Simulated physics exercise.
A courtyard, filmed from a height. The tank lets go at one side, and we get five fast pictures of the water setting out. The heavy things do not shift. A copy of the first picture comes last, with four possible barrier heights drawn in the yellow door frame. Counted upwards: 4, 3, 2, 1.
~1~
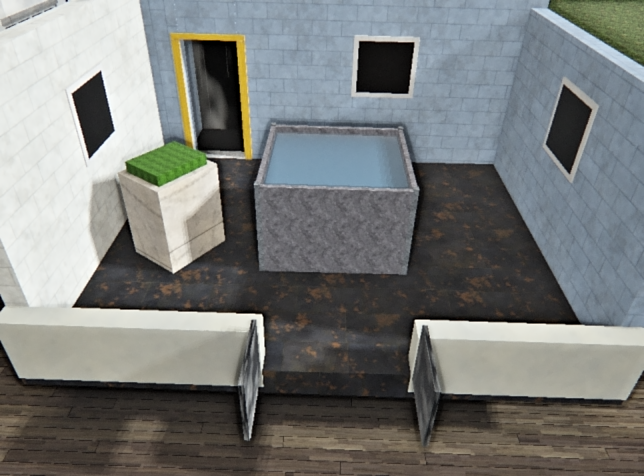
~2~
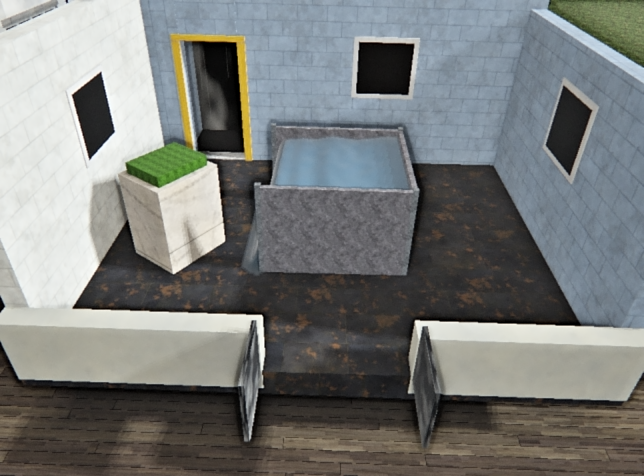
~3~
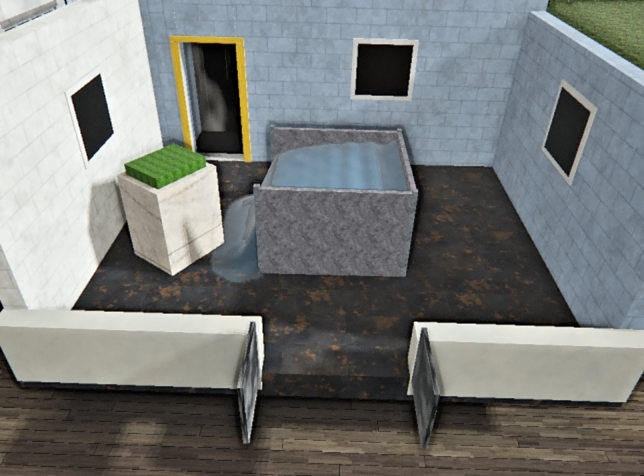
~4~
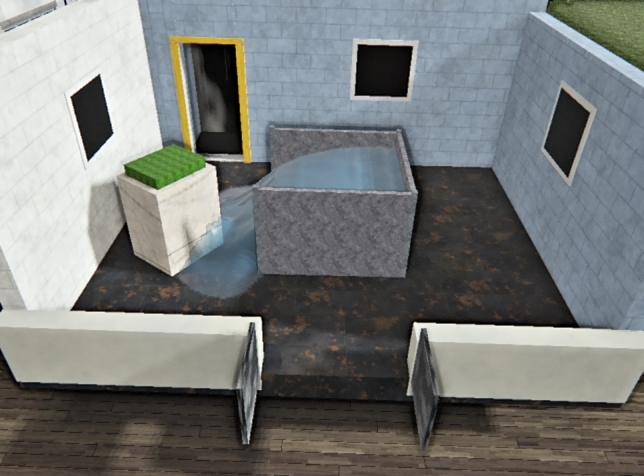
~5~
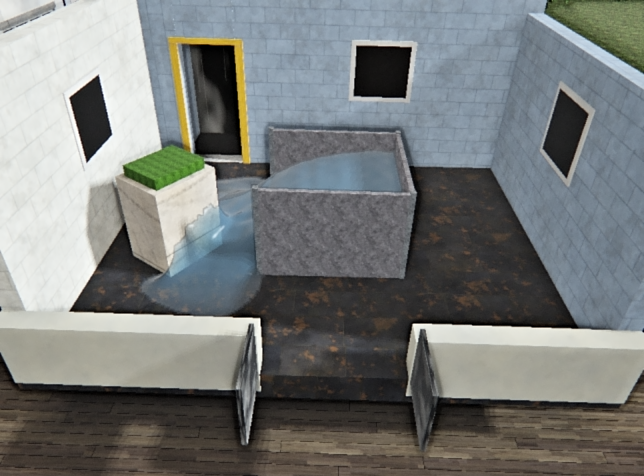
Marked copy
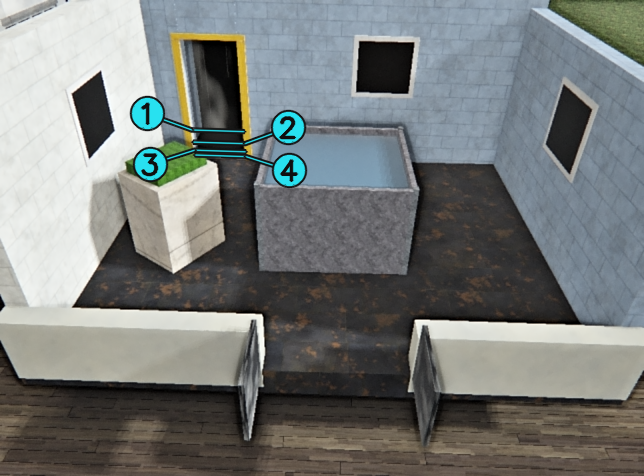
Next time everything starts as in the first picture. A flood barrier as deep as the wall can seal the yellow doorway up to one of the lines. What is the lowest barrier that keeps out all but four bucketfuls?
I would pick line 1.
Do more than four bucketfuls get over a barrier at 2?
Yes, it does.
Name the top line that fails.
Here it is line 2.
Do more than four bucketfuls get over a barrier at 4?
Yes, that goes wrong.
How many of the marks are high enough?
One of the four.
On the marked copy, 1 at (217, 130); 2 at (219, 142); 3 at (220, 150); 4 at (220, 155); from the bottom up 4, 3, 2, 1.
Choosing 1, a bucket or two gets in.
Choosing 2, about 10 bucketfuls get in.
Choosing 3, dozens of bucketfuls pour in.
Choosing 4, dozens of bucketfuls pour in.
